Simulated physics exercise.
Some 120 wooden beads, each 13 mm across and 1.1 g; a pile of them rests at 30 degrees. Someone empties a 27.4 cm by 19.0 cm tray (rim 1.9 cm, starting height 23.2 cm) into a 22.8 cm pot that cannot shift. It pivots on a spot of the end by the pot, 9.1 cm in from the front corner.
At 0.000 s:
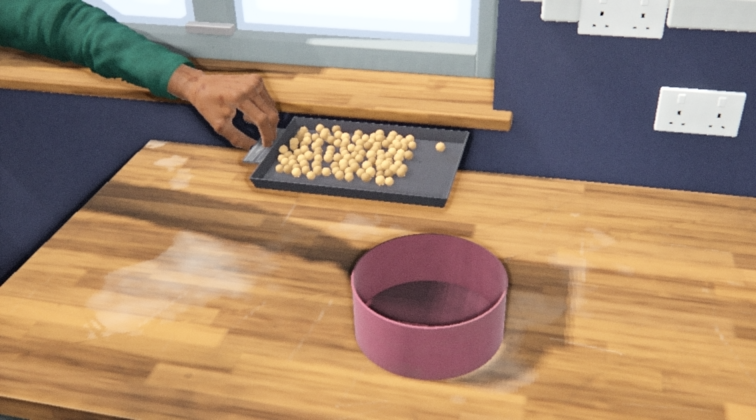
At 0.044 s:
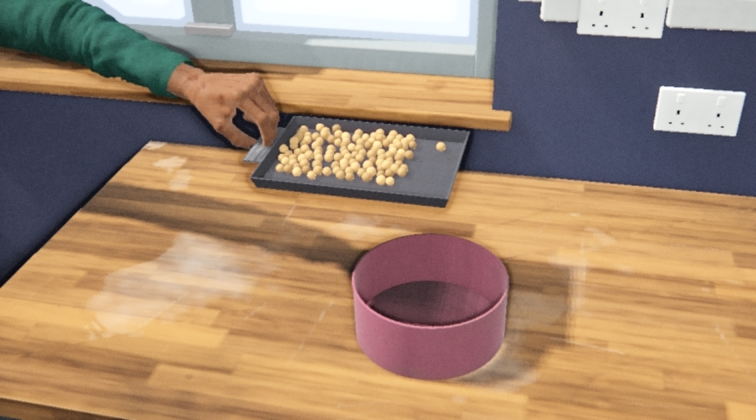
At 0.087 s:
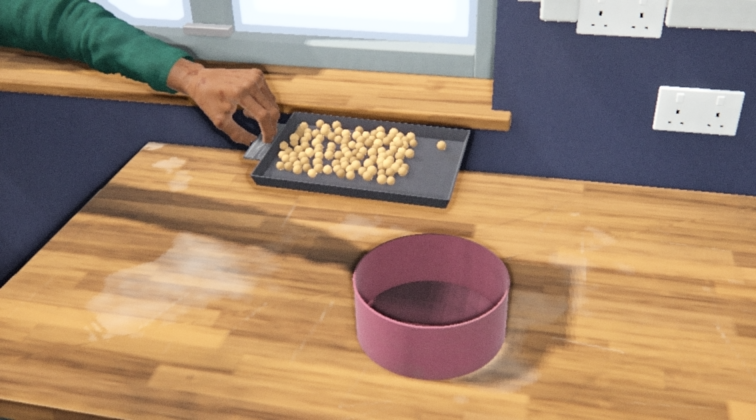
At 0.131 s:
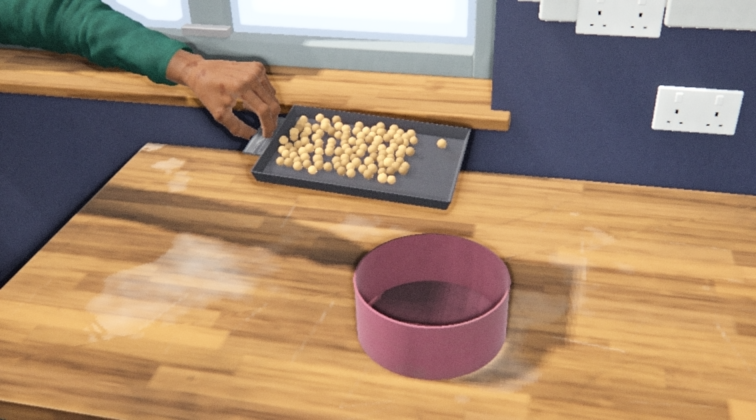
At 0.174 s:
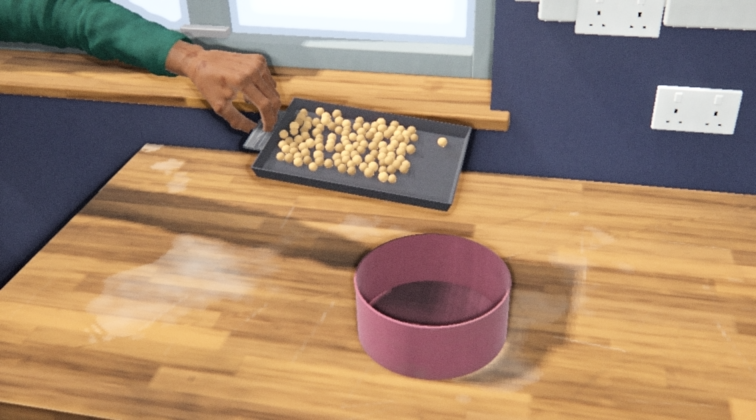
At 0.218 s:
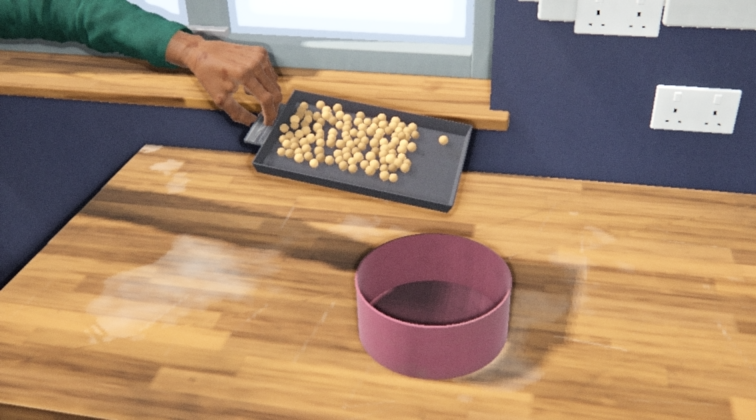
In this clip, a green-sleeved arm reaches in from the left and slightly lifts the left side of a dark tray of wooden beads on a wooden worktop, while a pink round pot stays still in front.
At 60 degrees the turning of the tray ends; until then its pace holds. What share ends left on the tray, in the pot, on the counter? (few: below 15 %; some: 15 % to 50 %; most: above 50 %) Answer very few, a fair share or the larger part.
Tray: A fair share, pot: The larger part, counter: Very few.
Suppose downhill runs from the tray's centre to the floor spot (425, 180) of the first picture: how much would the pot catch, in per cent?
Some 25 per cent.
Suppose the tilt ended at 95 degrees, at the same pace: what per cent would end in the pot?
It would be near 100 per cent.
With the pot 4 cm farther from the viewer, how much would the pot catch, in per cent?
In that case some 60 per cent.
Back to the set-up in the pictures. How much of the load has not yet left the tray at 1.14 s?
Roughly 75 per cent.
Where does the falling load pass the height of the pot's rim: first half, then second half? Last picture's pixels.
First near (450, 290), later near (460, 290).
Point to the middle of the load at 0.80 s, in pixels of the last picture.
At about (423, 184).
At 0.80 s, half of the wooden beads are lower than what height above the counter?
About 24 cm.
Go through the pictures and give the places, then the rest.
Tray tilt 0 degrees, front corners at (255, 176) and (444, 196); middle of the pieces at (345, 154); pot at (429, 277), in the first frame.
Tray tilt 1 degrees, front corners at (255, 176) and (445, 196); middle of the pieces at (345, 154), in the second frame.
Tray tilt 2 degrees, front corners at (256, 174) and (446, 197); middle of the pieces at (346, 152), in the third frame.
Tray tilt 5 degrees, front corners at (256, 170) and (447, 199), lowest corner right front; middle of the pieces at (346, 148), in the fourth frame.
Tray tilt 8 degrees, front corners at (257, 166) and (448, 201), lowest corner right front; middle of the pieces at (347, 144), in the fifth frame.
Tray tilt 11 degrees, front corners at (258, 161) and (449, 202), lowest corner right front; middle of the pieces at (348, 140); pot at (433, 276). The tray's pace is about 70 degrees a second, in the sixth frame.
After 0.56 s, tilt 35 degrees; the tray holds 100 %, the pot 0 %.
Then, at 0.80 s, tilt 51 degrees; the tray holds 90 %, the pot 0 %.
After 1.14 s, tilt 60 degrees; the tray holds 75 %, the pot 20 %.
In the end, at 3.0 s, tray 30 %, pot 70 %, counter 0 %.
